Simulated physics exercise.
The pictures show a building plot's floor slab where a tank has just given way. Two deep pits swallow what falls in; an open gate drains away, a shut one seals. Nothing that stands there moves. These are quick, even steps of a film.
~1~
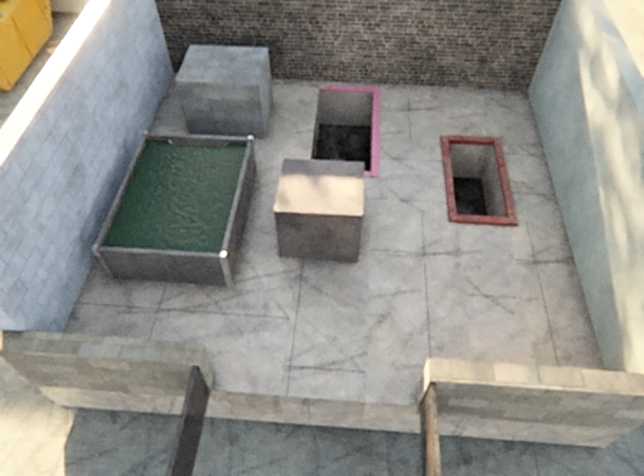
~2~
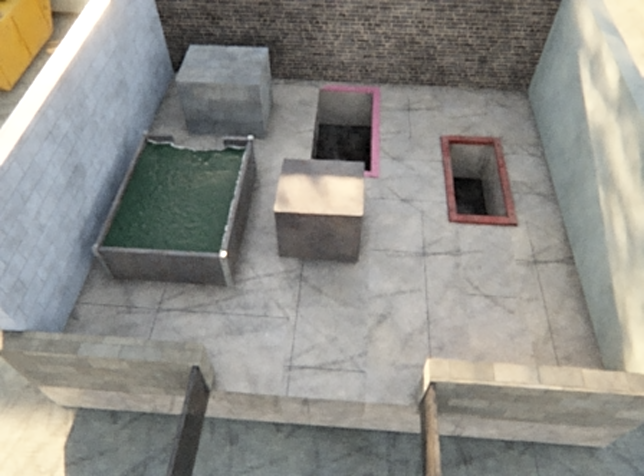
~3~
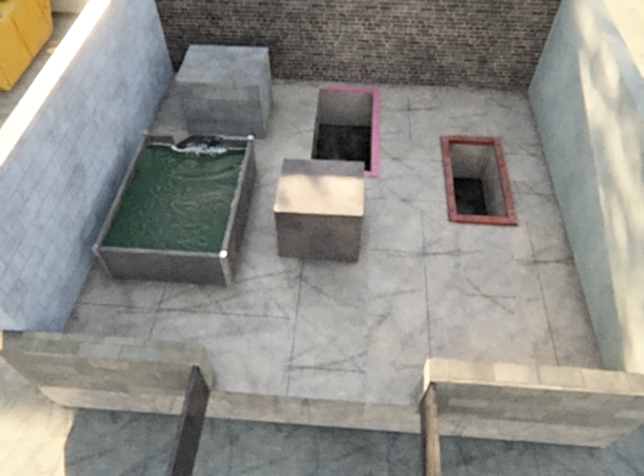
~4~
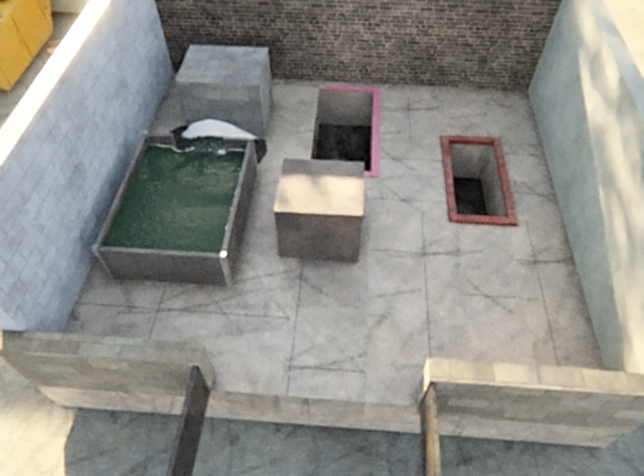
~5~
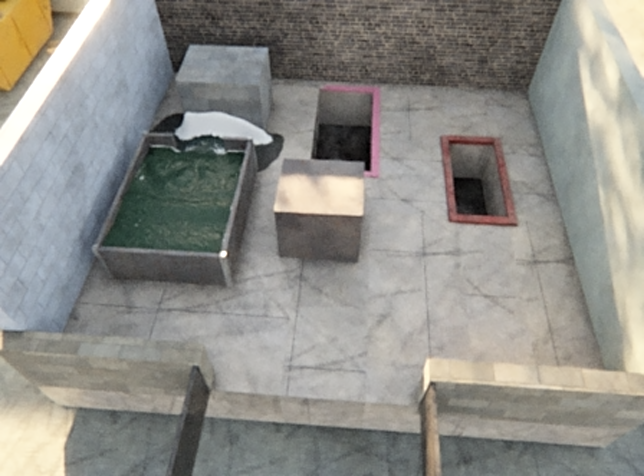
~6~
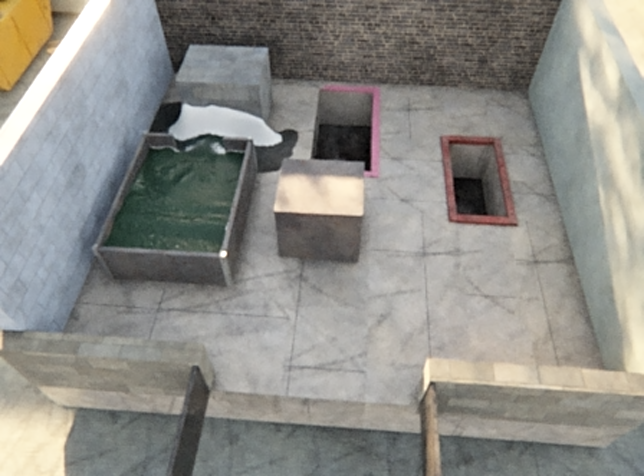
Green water sloshes in a tank, then pours over its far side and spreads across the floor.
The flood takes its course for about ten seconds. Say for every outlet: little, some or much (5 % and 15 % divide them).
The gate takes less than 5 %; the red pit takes less than 5 %; the pink pit takes more than 15 %.
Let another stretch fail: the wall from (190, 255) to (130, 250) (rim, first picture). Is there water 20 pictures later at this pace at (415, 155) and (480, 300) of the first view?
As listed: Not flooded, wet.
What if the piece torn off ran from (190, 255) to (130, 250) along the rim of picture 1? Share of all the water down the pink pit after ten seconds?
In per cent: Pink 6.
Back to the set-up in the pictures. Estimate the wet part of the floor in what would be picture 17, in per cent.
About 20 per cent.
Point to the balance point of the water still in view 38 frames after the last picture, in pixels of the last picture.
Close to (222, 197).
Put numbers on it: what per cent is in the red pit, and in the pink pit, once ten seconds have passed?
In turn 2 and 40 per cent.
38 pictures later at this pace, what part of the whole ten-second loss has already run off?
Some 70 per cent.
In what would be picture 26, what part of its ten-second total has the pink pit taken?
About 35 per cent.
A moment on, water covers 15 % of the floor; the gate 0 %, the red pit 0 %, the pink pit 2 %.
Next, water covers 20 % of the floor; the gate 0 %, the red pit 0 %, the pink pit 7 %.
Then, water covers 35 % of the floor; the gate 0 %, the red pit 1 %, the pink pit 14 %.
Later, water covers 55 % of the floor; the gate 0 %, the red pit 2 %, the pink pit 28 %.
In the end, water covers 75 % of the floor; the gate 1 %, the red pit 3 %, the pink pit 41 %.
